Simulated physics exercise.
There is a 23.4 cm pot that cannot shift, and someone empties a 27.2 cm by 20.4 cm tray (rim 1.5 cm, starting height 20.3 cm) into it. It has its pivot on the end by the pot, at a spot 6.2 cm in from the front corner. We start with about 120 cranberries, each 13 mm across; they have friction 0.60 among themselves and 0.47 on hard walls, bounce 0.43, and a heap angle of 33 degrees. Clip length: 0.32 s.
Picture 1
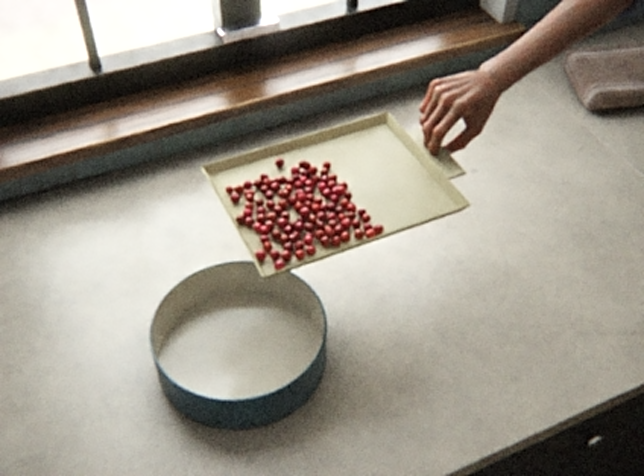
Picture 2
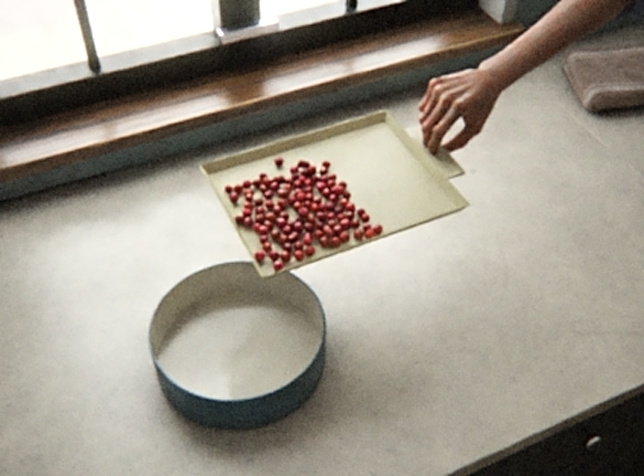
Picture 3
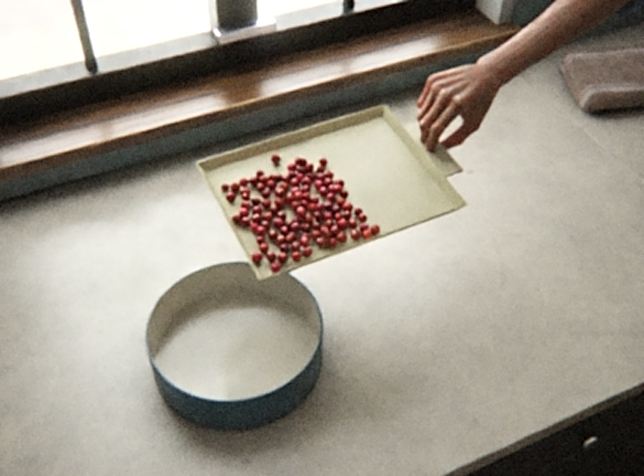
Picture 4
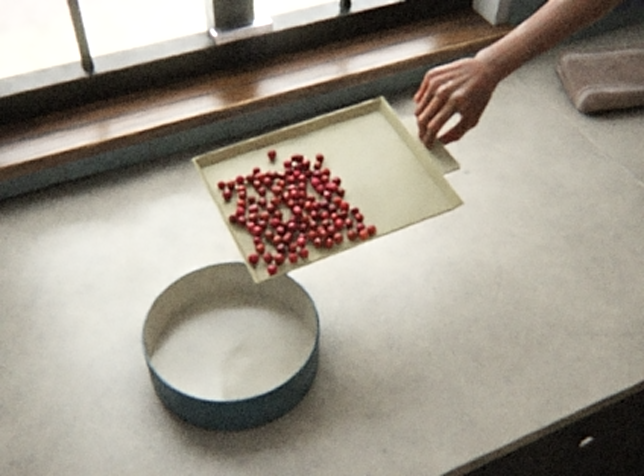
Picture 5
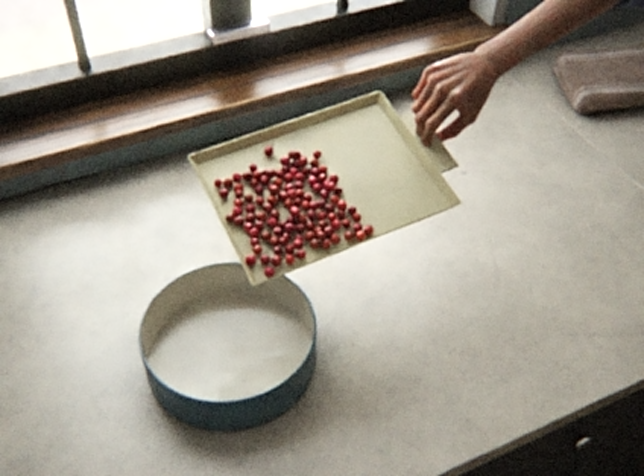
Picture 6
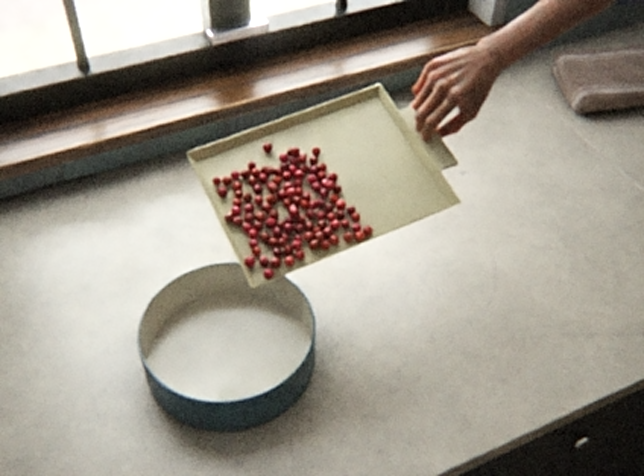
A hand gradually tilts a tray of red cranberries toward a blue round pot.
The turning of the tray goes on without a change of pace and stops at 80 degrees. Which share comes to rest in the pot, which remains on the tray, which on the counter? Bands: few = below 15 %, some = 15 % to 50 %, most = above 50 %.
Pot: Most, tray: Few, counter: Some.
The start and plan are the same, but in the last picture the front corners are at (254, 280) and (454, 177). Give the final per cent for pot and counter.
Pot: 95, counter: 5.
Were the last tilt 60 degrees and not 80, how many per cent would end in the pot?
That would give about 55 per cent.
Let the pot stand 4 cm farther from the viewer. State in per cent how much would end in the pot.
Expect something close to 45 per cent.
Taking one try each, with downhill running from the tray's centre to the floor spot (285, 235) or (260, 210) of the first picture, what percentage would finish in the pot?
That would be close to 100 per cent, then close to 80 per cent.
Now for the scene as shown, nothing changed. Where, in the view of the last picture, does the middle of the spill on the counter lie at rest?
Look close to (344, 396) in the last picture.
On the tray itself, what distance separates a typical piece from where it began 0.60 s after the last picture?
I'd say close to 3 centimetres.
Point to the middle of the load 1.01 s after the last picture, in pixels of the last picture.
The middle of the load should be near (289, 266) then.
Then, 0.60 s after the last picture, tilt 45 degrees; the tray holds 100 %, the pot 0 %.
Then, 1.01 s after the last picture, tilt 66 degrees; the tray holds 80 %, the pot 5 %.
Then, 1.49 s after the last picture, tilt 80 degrees; the tray holds 0 %, the pot 75 %.
In the end, pot 75 %, tray 0 %, counter 25 %.
